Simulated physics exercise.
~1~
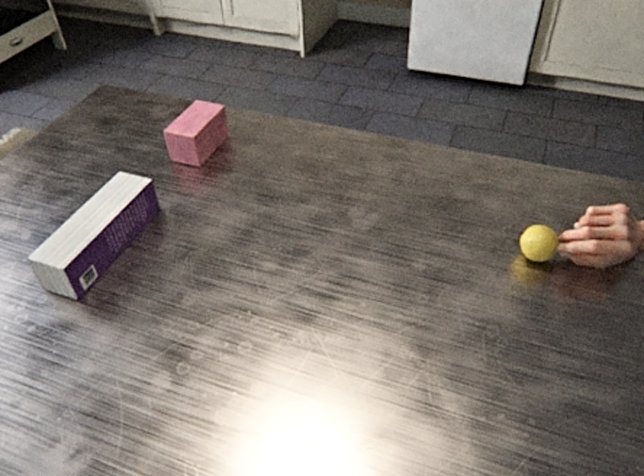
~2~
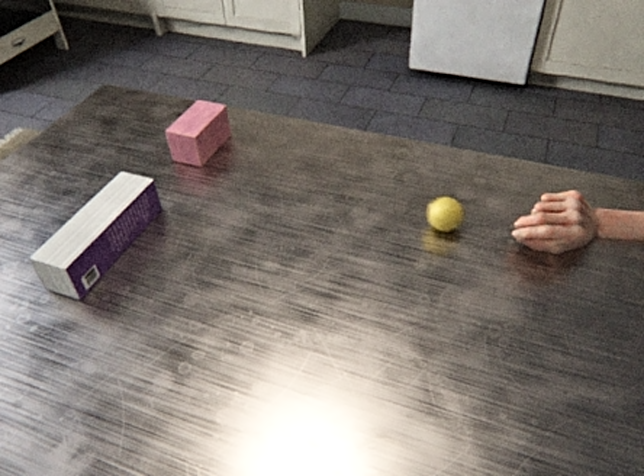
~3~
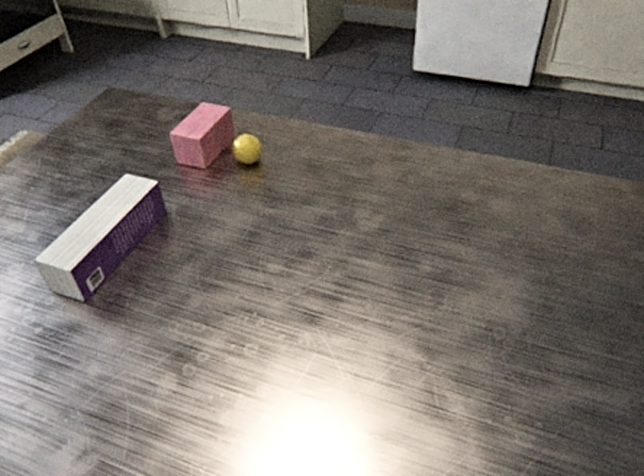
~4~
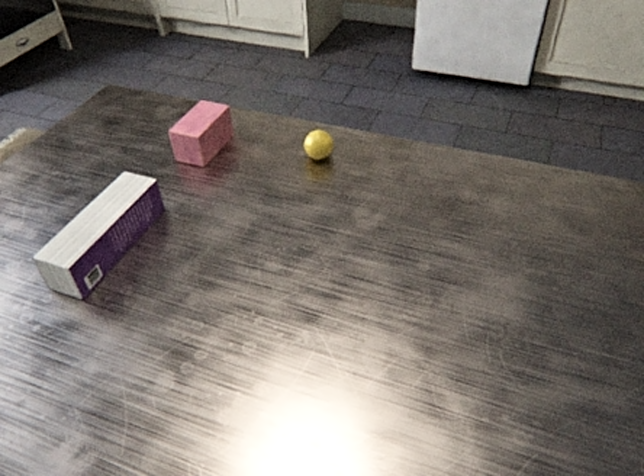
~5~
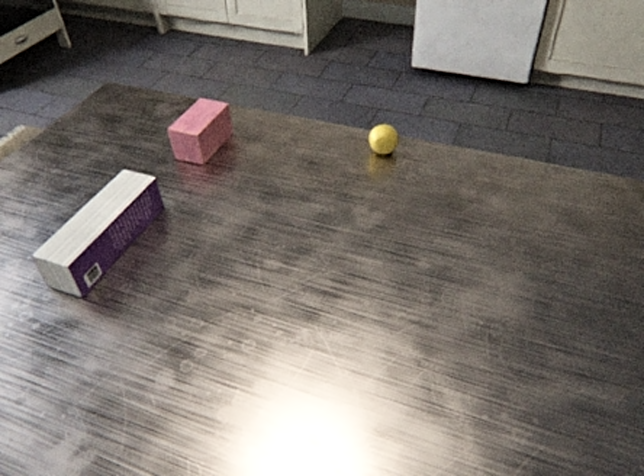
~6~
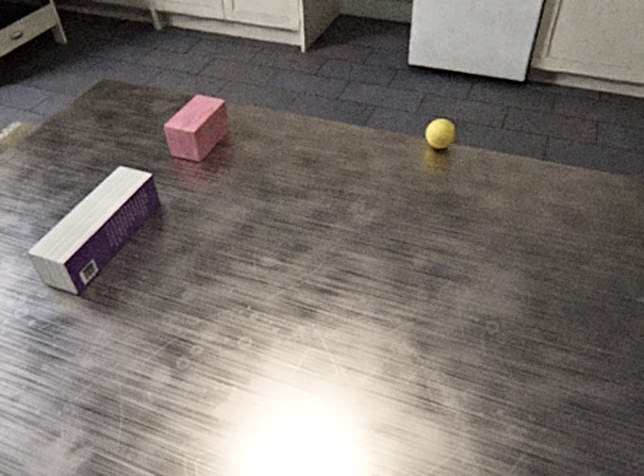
A yellow ball, perhaps a lemon, sits beside a hand at the right of a dark, streaky tabletop, seen from above at a slight tilt with kitchen cabinets behind. A purple and white book lies at the left, and a pink block stands farther back. The hand releases the ball and draws back as it rolls left across the table. The ball reaches the right side of the pink block, then bounces off and heads back right. It keeps rolling along the far part of the table, ending right of centre near the back edge, while the block and book stay put.
